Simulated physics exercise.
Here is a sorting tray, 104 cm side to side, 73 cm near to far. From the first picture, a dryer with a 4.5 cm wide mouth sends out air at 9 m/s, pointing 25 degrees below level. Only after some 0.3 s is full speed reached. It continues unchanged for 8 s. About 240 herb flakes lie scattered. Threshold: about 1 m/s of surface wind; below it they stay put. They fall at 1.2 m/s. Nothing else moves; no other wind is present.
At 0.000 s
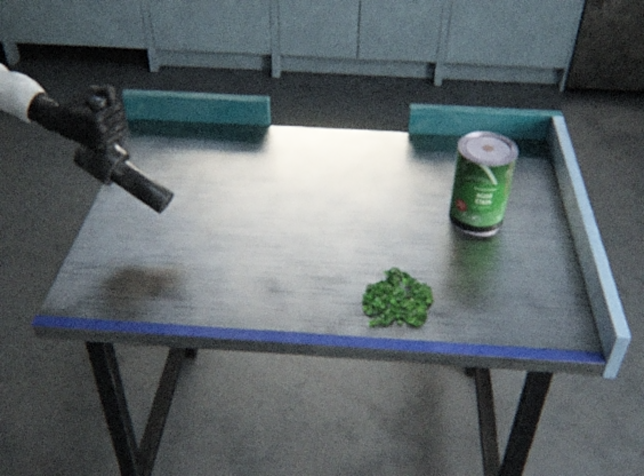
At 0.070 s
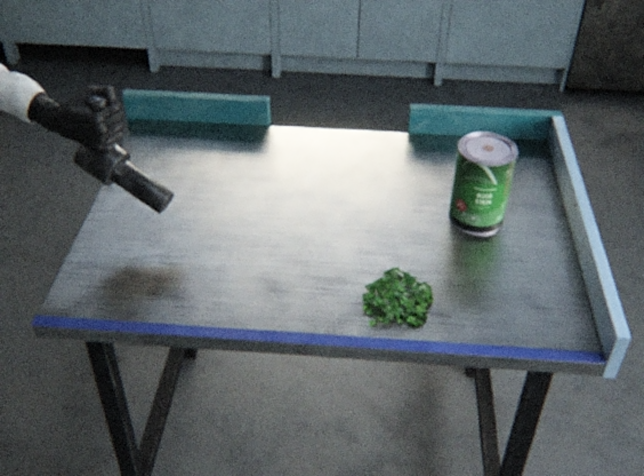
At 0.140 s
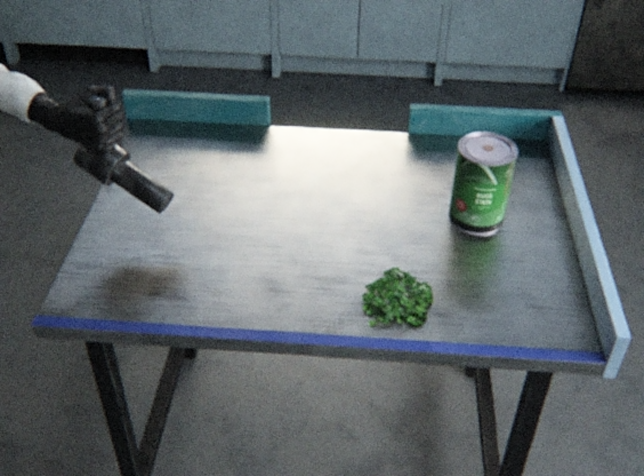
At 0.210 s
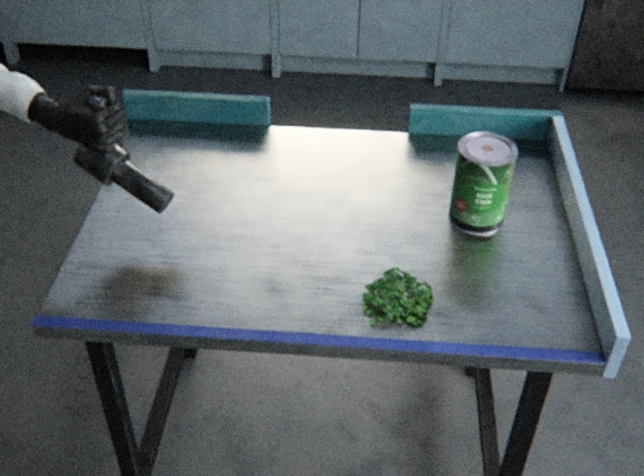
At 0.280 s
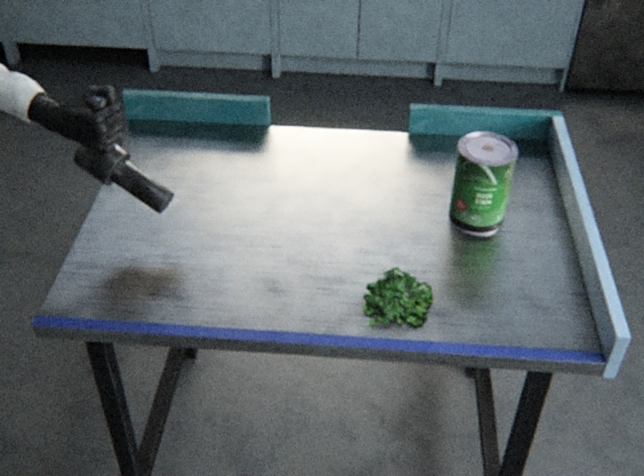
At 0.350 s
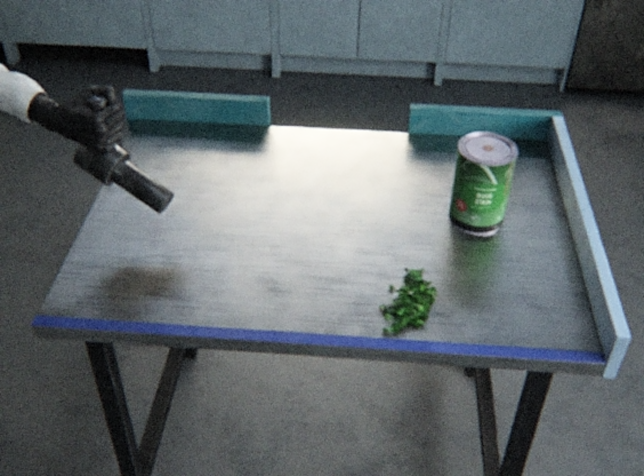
The footage shows a gloved hand holding a dark dryer angled down over a grey tray beside a green tin and a heap of green herb flakes, which stays still at first, then partly shifts slightly right and thins.
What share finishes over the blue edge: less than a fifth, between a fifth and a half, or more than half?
Herb flakes, blue edge: Most of them.
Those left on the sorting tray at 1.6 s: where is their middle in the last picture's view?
Their middle would be near (594, 313) in the last picture.
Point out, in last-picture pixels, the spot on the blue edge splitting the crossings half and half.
Somewhere about (539, 359).
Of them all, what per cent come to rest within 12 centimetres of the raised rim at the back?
Roughly 0 in a hundred.
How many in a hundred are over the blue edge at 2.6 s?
I'd put it at about 70 percent.
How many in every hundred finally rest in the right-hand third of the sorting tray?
I'd estimate around 20 per cent.
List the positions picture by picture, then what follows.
In the first frame, the middle of the herb flakes is near (397, 298), none has stirred yet and the mouth of the dryer is at (167, 204).
In the second frame, the middle of the herb flakes is near (398, 296), none has stirred yet and the blue edge is centred on (313, 344).
In the third frame, the middle of the herb flakes is near (398, 296), none has stirred yet and the top of a tin is at (488, 148).
In the fourth frame, the middle of the herb flakes is near (398, 296) and none has stirred yet.
In the fifth frame, the middle of the herb flakes is near (398, 296) and none has stirred yet.
In the sixth frame, the middle of the herb flakes is near (412, 301), the farthest in sight from the dryer is at (435, 294) and about 55 % have left their places.
After 1.6 s the count stands so, 68 % are over the blue edge; the middle of those still in play is near (594, 313).
After 2.6 s the count stands so, 71 % are over the blue edge; the middle of those still in play is near (593, 312).
After 4.4 s the count stands so, 74 % are over the blue edge; the middle of those still in play is near (593, 310).
After 8.0 s, at the end, 78 % are over the blue edge; the middle of those still in play is near (591, 308).
